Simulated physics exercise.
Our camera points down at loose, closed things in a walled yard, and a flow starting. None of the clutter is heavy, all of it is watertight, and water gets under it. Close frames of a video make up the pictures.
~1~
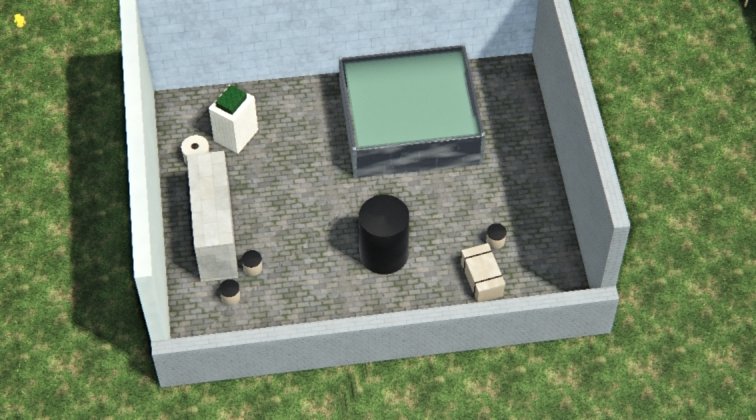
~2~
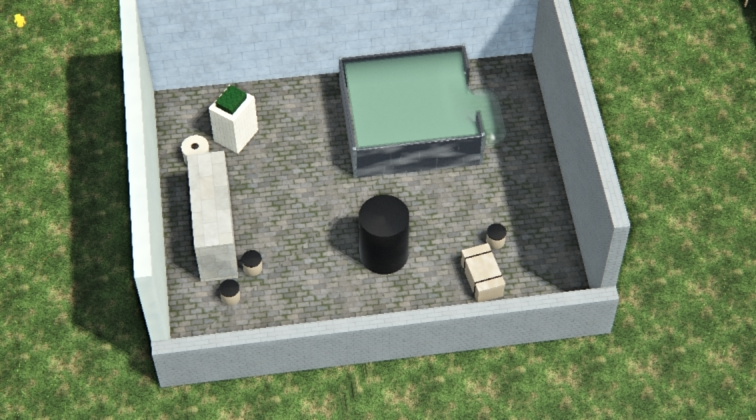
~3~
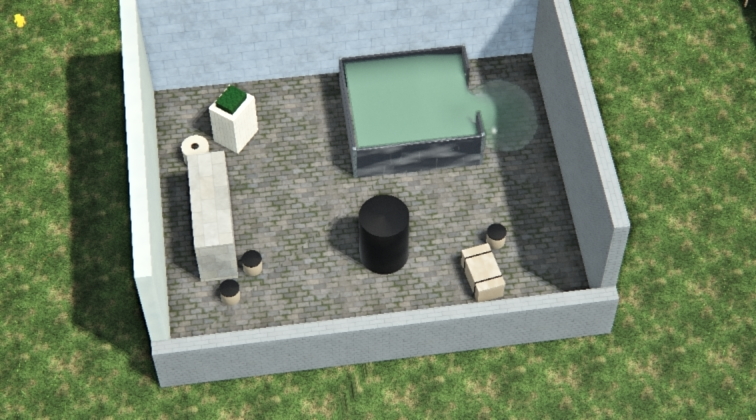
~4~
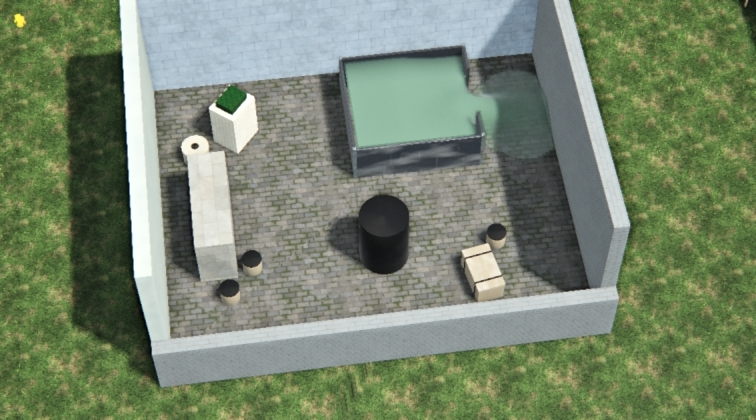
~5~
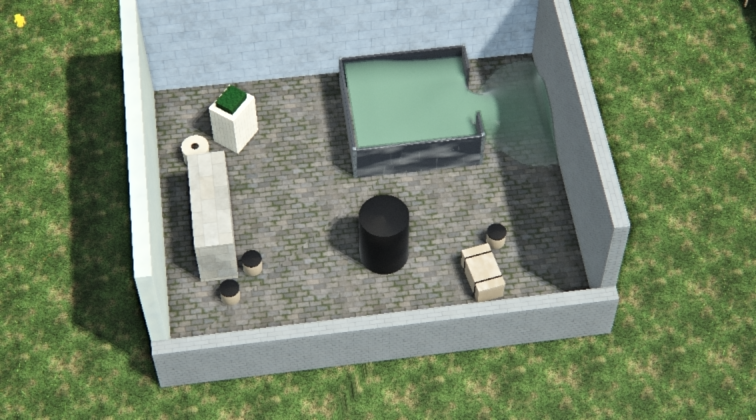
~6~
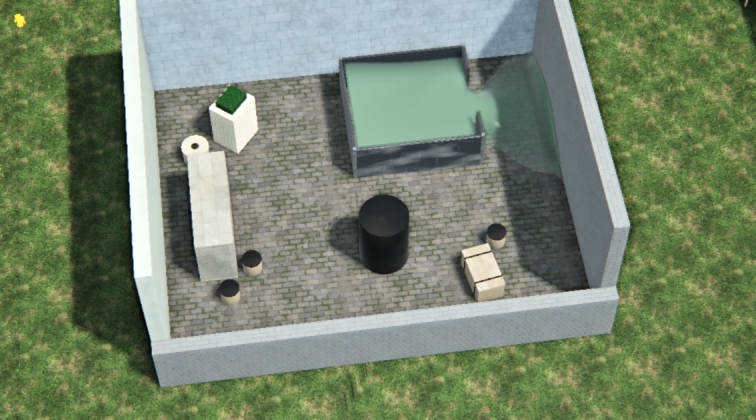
A walled yard with grey paving, set in grass, is seen from high above by a still camera. A dark-framed tank of green water stands at the back right, with a black cylinder near the centre, a long pale block and white planter at left, and small tubs and a tan box in front. Water pours through the tank's right side and spreads across the paving to the right wall, while the objects stay put.
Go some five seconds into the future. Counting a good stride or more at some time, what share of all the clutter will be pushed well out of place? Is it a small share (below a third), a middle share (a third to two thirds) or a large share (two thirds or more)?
A middle share, a third to two thirds.
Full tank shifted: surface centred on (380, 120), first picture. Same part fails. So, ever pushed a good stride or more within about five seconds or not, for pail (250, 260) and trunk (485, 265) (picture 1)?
Fell short, travelled that far.
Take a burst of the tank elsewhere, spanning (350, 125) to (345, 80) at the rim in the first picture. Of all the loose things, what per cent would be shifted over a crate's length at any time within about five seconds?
Roughly 40 percent.
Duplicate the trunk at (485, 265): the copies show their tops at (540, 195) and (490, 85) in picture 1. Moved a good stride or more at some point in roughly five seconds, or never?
Listed in order: Shoved clear, then shoved clear.
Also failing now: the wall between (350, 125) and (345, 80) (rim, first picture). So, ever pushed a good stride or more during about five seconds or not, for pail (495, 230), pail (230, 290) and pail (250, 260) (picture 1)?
Taking them one at a time, the first not displaced that far, the second not displaced that far and the third gets shoved clear.
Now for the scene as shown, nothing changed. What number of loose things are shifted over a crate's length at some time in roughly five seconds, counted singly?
The figure is 2.
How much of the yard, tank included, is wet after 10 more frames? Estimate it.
35 in a hundred, roughly.
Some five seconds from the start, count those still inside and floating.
By my tally, 1.
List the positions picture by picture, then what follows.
In the first frame, a pail at (497, 231) rests on the ground; a trunk at (483, 267) rests on the ground; 0 of 5 have shifted.
In the second frame, a pail at (497, 231), on the bottom; a trunk at (483, 267), on the bottom; 0 of 5 have shifted.
In the third frame, a pail at (497, 231), on the bottom; a trunk at (483, 267), on the bottom; 0 of 5 have shifted.
In the fourth frame, a pail at (497, 231) rests on the ground; a trunk at (483, 267), on the bottom; 0 of 5 have shifted.
In the fifth frame, a pail at (497, 231) rests on the ground; a trunk at (483, 267), on the bottom; 0 of 5 have shifted.
In the sixth frame, a pail at (497, 231), on the bottom; a trunk at (483, 267) rests on the ground; 0 of 5 have shifted.
A moment on, 0 of 5 are well off their spots; 0 afloat.
Next, 0 of 5 are well off their spots; 0 afloat.
Later, 1 of 5 are well off their spots; 0 afloat.
In the end, 2 of 5 are well off their spots, and 2 have been at some point; 1 afloat.
